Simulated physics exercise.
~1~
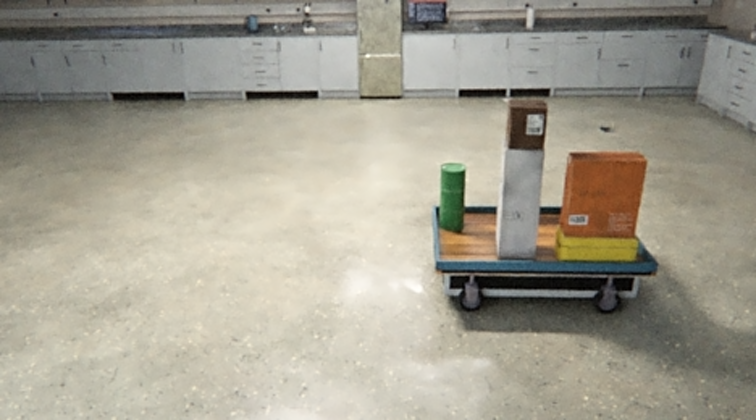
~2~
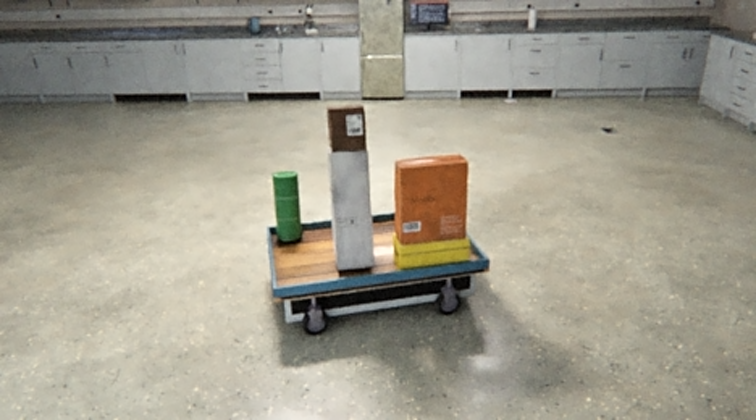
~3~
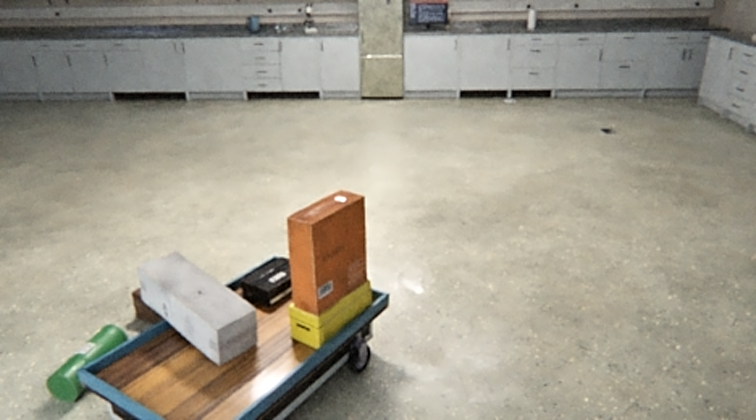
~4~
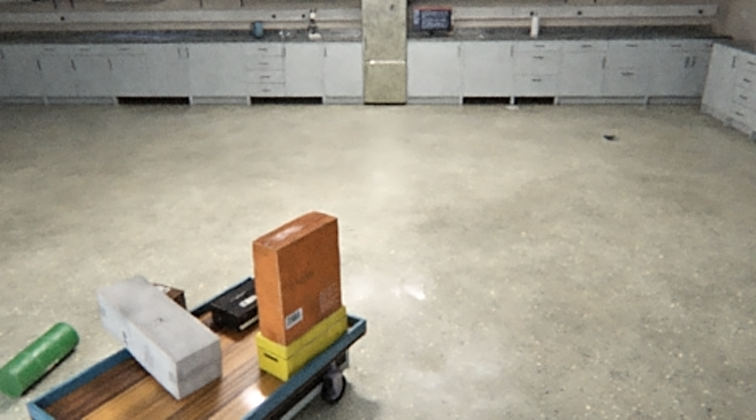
We see a wheeled cart carrying several items roll left and turn toward the viewer as the white box tips onto the deck; the green canister and brown box end up on the floor, while the orange box stays upright on the yellow toolbox.
